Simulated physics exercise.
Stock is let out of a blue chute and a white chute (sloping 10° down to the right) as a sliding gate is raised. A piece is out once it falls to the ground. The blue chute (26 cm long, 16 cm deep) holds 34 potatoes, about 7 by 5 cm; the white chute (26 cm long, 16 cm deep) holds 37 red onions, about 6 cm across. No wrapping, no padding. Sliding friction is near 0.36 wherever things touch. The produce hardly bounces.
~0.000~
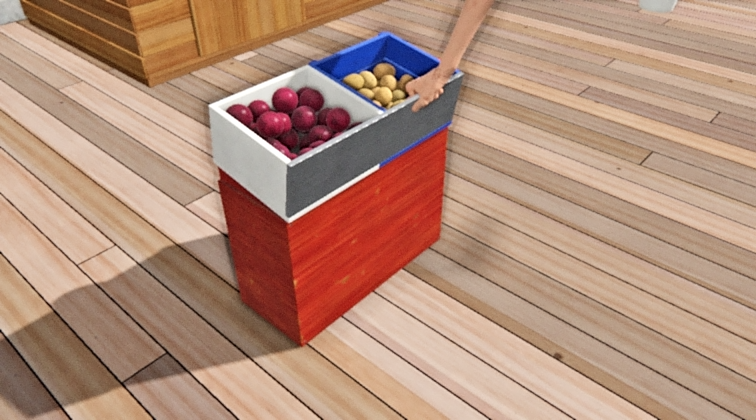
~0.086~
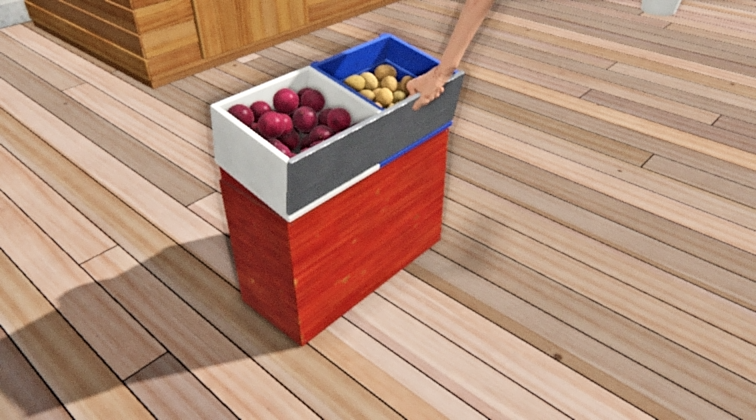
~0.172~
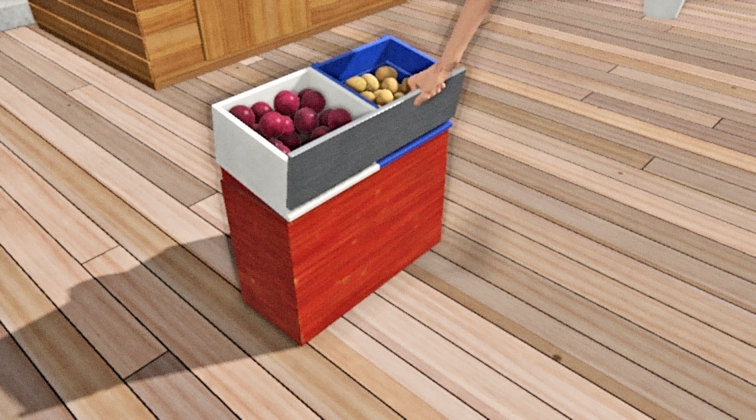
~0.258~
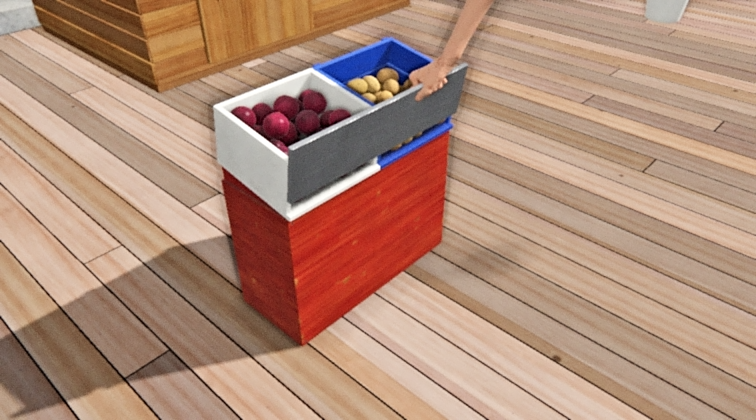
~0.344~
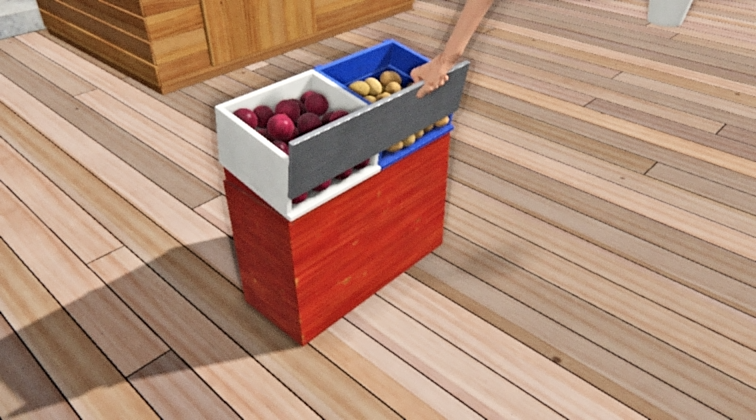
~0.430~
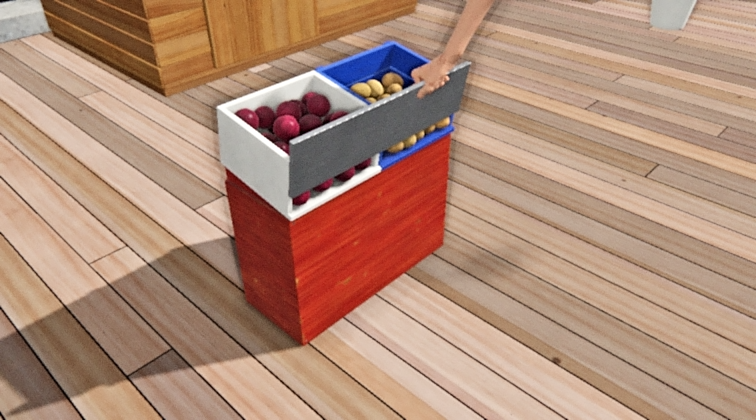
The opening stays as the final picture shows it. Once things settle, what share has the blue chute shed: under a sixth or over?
The blue chute loses under a sixth of its potatoes.
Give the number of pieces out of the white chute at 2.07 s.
Out by then, roughly: White chute 0.
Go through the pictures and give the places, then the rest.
In the first frame (places track the rim corner closest to us here), blue chute (its farthest corner) (390, 34); white chute (289, 162); gap 0 cm; none in free fall.
The second frame shows blue chute (391, 36); gap 1 cm.
The third frame shows blue chute (392, 38); gap 2 cm.
The fourth frame shows blue chute (393, 40); gap 4 cm.
The fifth frame shows blue chute (394, 42); gap 5 cm.
The sixth frame shows blue chute (395, 43); white chute (291, 161); gap 6 cm; none in free fall.
After 0.84 s, the blue chute has all 34 and the white chute has all 37.
After 1.35 s, the blue chute has all 34 and the white chute has all 37.
After 2.07 s, the blue chute has all 34 and the white chute has all 37.
When it is over (at 2.99 s), the blue chute has all 34 and the white chute has all 37. Asked share, 0 of 34, 0 per cent.
